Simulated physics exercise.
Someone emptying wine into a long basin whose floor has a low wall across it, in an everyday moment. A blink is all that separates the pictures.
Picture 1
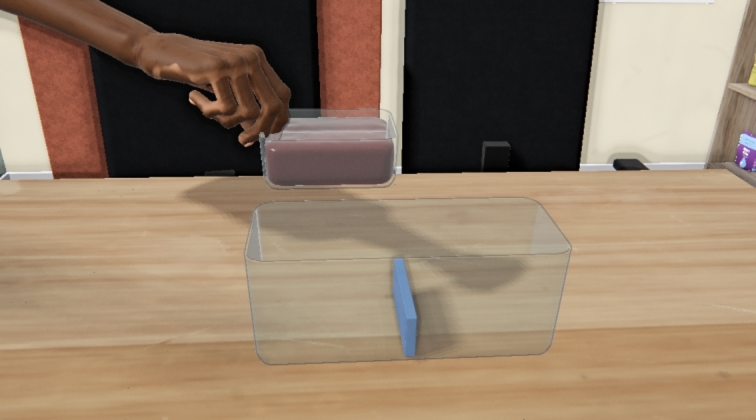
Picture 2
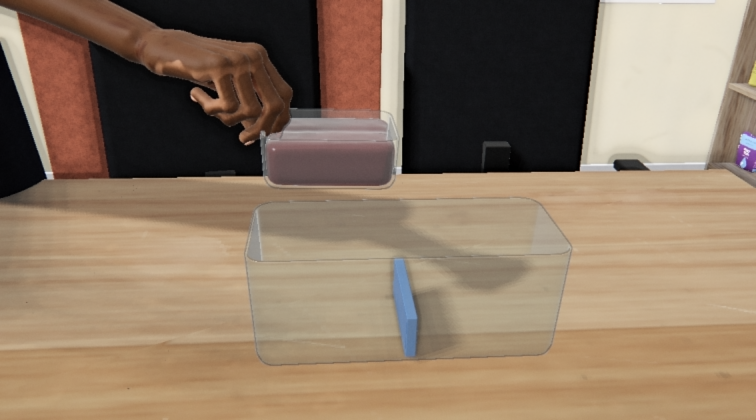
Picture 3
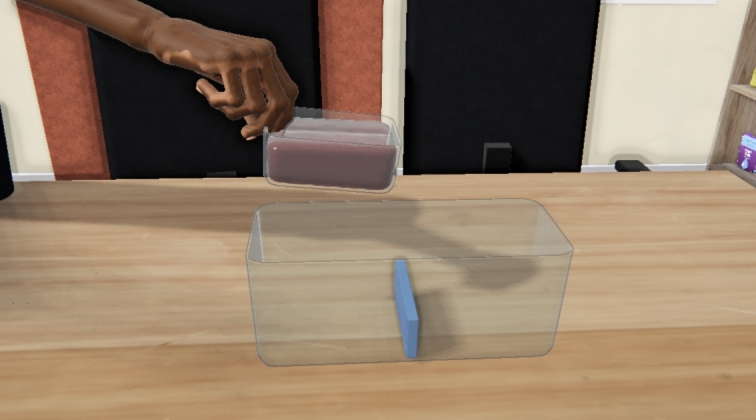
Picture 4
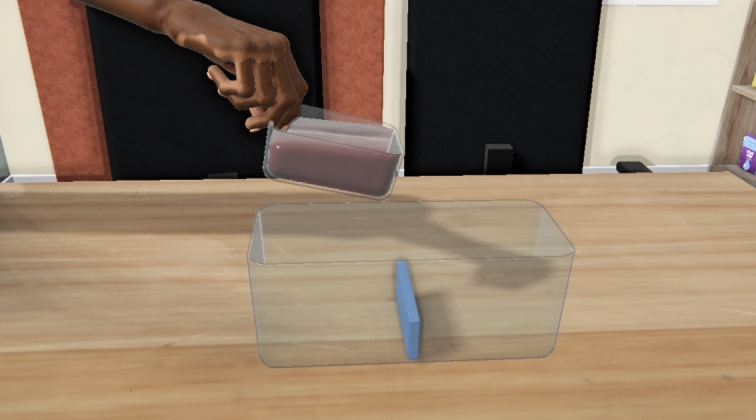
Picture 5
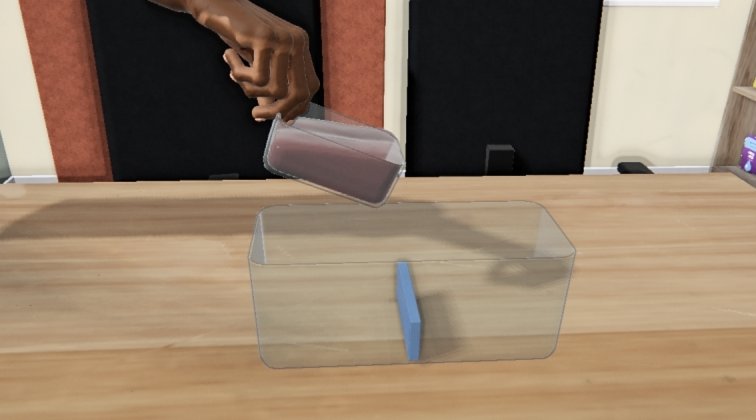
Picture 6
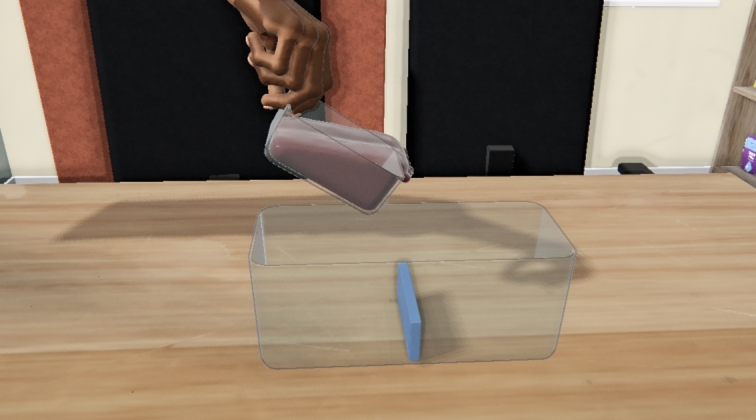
At the start, a hand holds a clear container of reddish liquid level above a long, see-through basin with a low blue wall across its floor. The hand barely moves at first, then turns and tilts the container steadily down to the right, until a little liquid slips over its right-hand edge.
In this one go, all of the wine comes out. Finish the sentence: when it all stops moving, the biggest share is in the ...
... right part.
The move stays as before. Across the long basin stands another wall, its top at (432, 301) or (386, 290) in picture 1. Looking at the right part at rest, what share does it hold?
Roughly 50 % and then 85 %.
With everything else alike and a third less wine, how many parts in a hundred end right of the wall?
It comes to near 75 per cent.
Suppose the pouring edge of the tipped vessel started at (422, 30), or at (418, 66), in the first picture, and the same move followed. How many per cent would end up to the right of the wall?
Near 80 % and 80 %.
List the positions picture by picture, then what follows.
The first frame shows tilt 0°; pouring edge (394, 125); surface from (267, 130) to (391, 129); the long basin's rim runs from (250, 231) to (554, 224); the wall's top is at (405, 287).
The second frame shows tilt 1°; pouring edge (394, 127); surface from (267, 130) to (391, 131).
The third frame shows tilt 6°; pouring edge (397, 133); surface from (270, 129) to (394, 133).
The fourth frame shows tilt 13°; pouring edge (399, 142); surface from (273, 129) to (397, 138).
The fifth frame shows tilt 22°; pouring edge (400, 153); surface from (273, 130) to (401, 145); 2 per cent is over the edge.
The sixth frame shows tilt 33°; pouring edge (398, 165); surface from (274, 128) to (387, 148); 8 per cent is over the edge.
A moment on, the tilt is 92° and 11 per cent is still to pour, 5 is left of the wall and 58 right of it.
Next, the tilt is 96° and 3 per cent is still to pour, 13 is left of the wall and 82 right of it.
Then the tilt is 96° and 1 per cent is still to pour, 18 is left of the wall and 80 right of it.
Later the tilt is 96° and 0 per cent is still to pour, 20 is left of the wall and 80 right of it.
In the end 20 per cent lies left of the wall, 80 right of it and 1 outside.
